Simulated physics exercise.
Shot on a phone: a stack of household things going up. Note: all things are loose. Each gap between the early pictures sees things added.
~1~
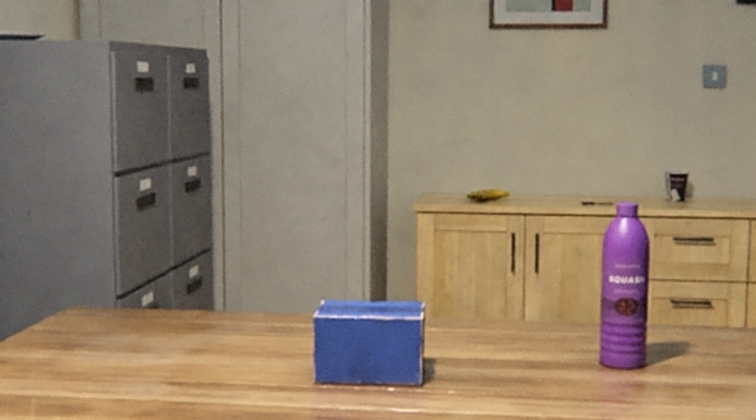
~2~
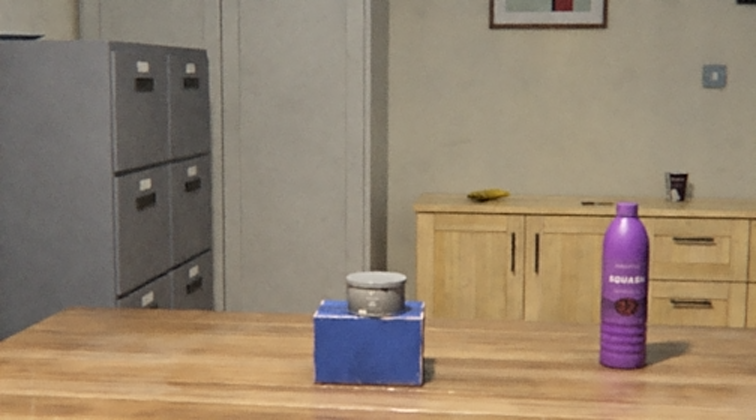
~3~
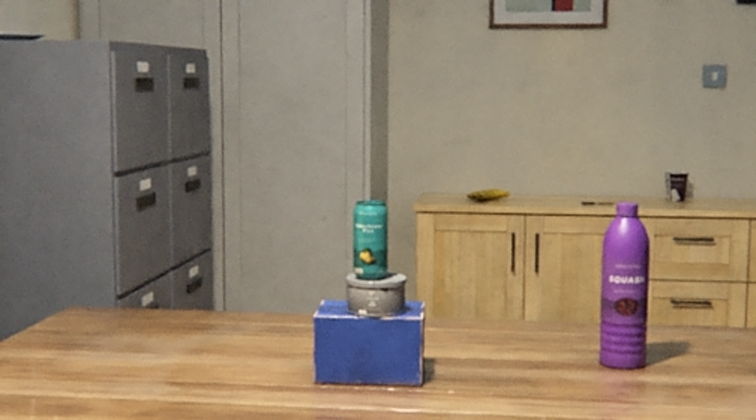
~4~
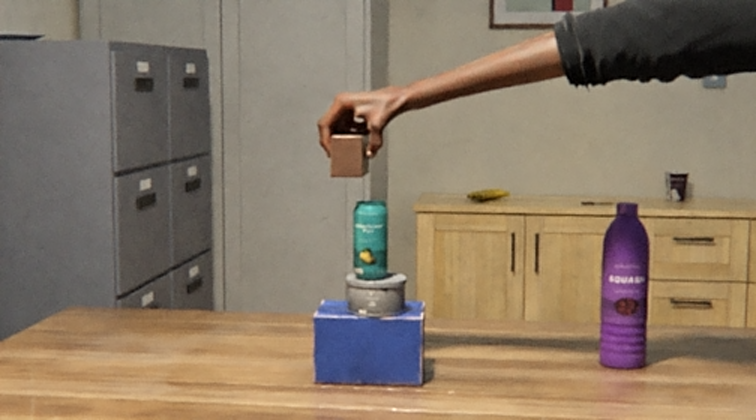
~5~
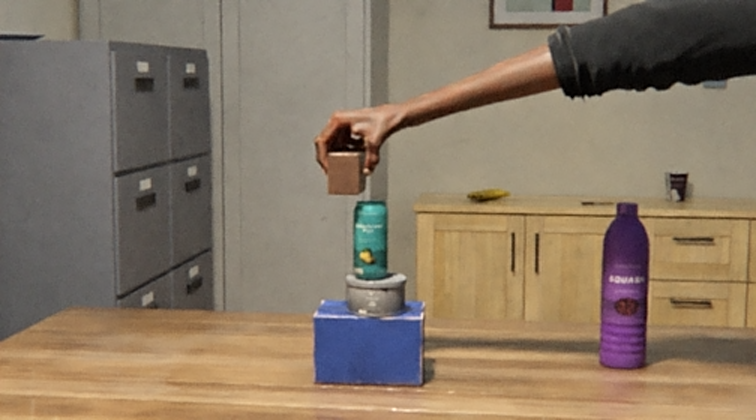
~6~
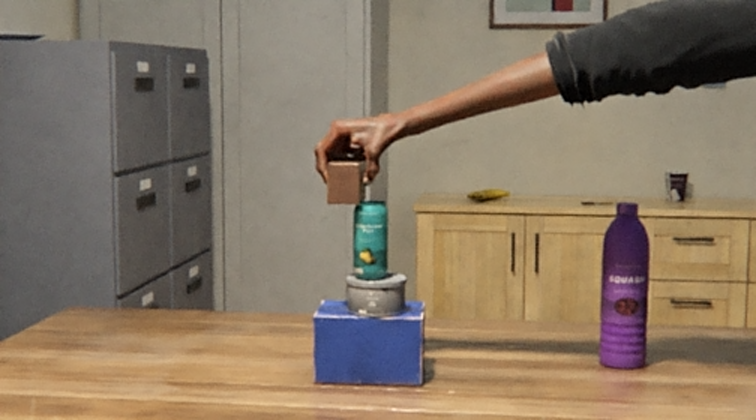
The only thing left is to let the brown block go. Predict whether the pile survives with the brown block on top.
I'd say it fails.
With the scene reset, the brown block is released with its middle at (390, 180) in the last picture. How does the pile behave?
Topples.
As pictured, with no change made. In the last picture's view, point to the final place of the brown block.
Roughly at pixel (185, 359).
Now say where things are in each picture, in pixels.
The last thing is not in view yet, in the first frame.
The last thing is not in view yet, in the second frame.
The last thing is not in view yet; grey tub (376, 294), in the third frame.
Still above its spot; brown block (350, 155); turquoise can (371, 240), in the fourth frame.
Still above its spot; brown block (347, 172); grey tub (376, 294), in the fifth frame.
In place under the hand; brown block (347, 182); turquoise can (371, 240), in the sixth frame.
Then, 0.40 s past the last view, brown block now fallen.
Then, 0.50 s past the last view, things are still on the move.
Then, 0.80 s past the last view, nothing new.
Finally, fallen, brown block; the other 4 still in place. Final places as the last picture's camera would see them, brown block near (185, 359). The pile gives way.
